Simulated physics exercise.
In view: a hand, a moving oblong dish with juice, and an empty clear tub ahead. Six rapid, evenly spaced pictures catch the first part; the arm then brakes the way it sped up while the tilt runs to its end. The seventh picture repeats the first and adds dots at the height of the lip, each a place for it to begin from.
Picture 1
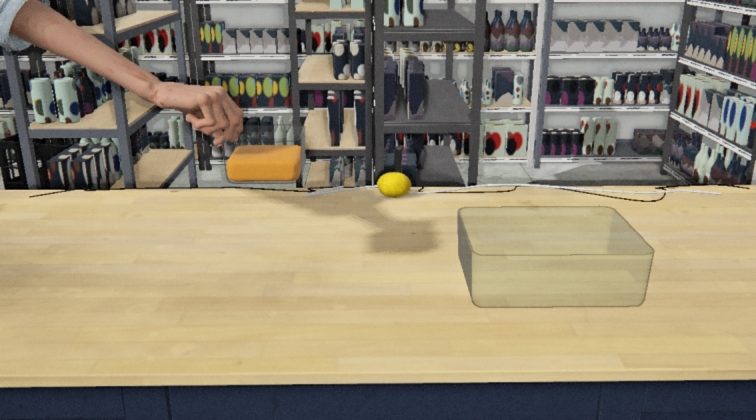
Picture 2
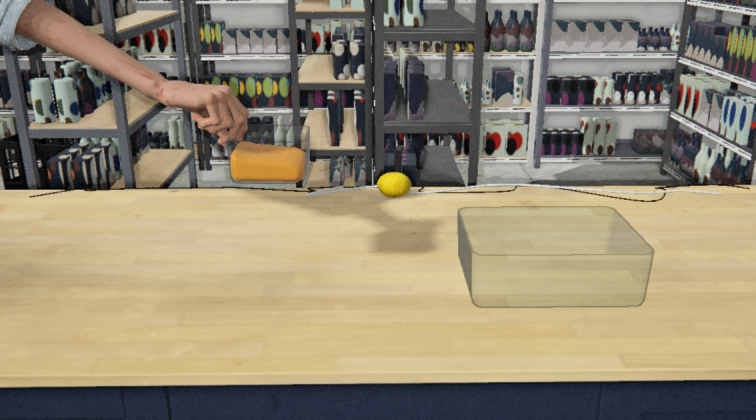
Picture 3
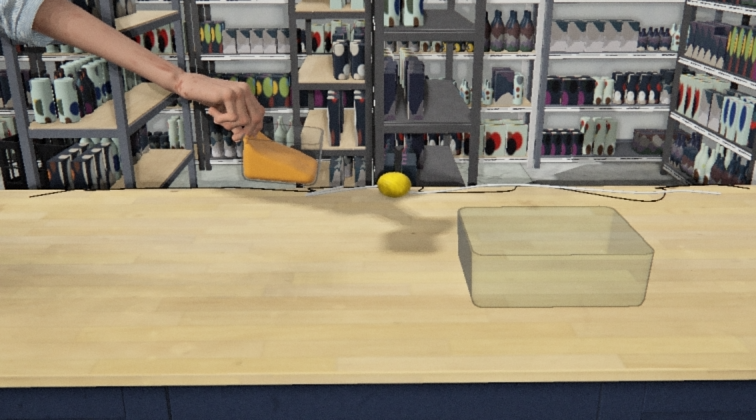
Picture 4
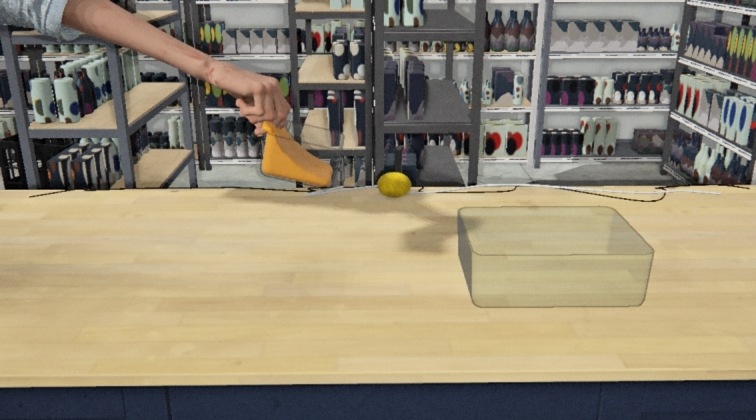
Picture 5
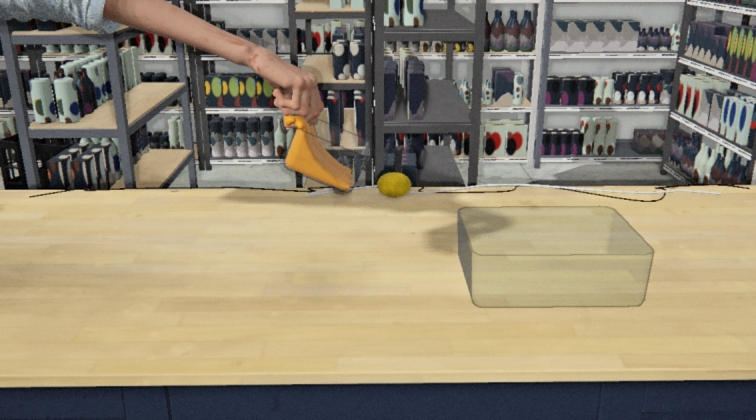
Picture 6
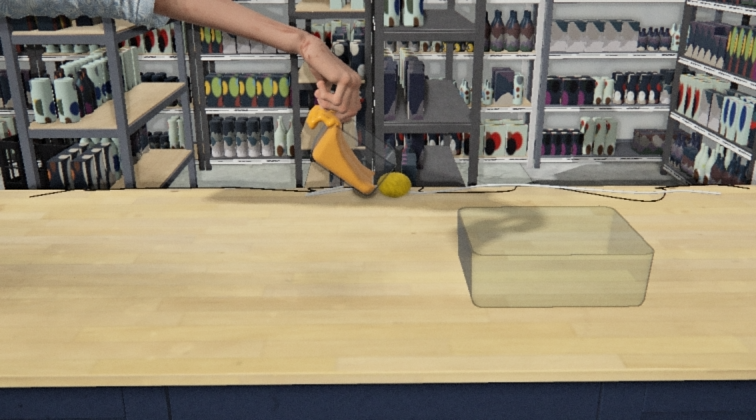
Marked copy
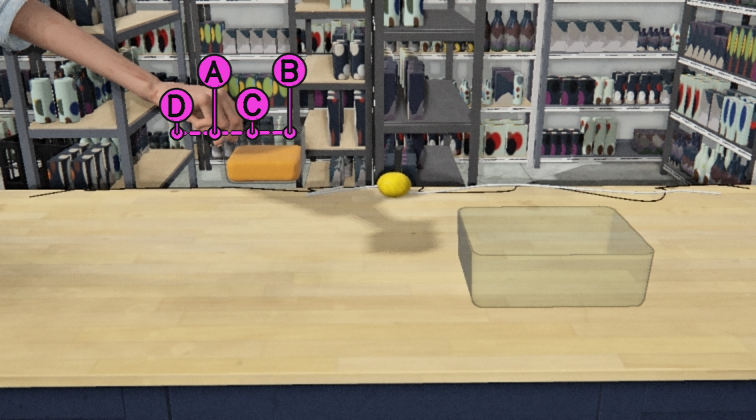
A hand moves an oblong orange dish right, tilting it steadily, near an empty clear tub.
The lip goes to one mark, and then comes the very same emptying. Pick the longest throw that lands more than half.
C is the one.
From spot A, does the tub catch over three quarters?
No, it does not.
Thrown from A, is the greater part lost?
Yes, it does.
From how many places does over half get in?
Two of the four.
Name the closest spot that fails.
Here it is spot A.
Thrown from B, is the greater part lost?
No, not at all.
On the marked copy, A at (214, 133); B at (289, 132); C at (252, 132); D at (176, 133).
Choosing A, about 28 % lands in the tub, 59 % falls short and 13 % goes beside or beyond.
Choosing B, about 68 % lands in the tub, 27 % falls short and 5 % goes beside or beyond.
Choosing C, about 63 % lands in the tub, 29 % falls short and 7 % goes beside or beyond.
Choosing D, about 25 % lands in the tub, 66 % falls short and 9 % goes beside or beyond.
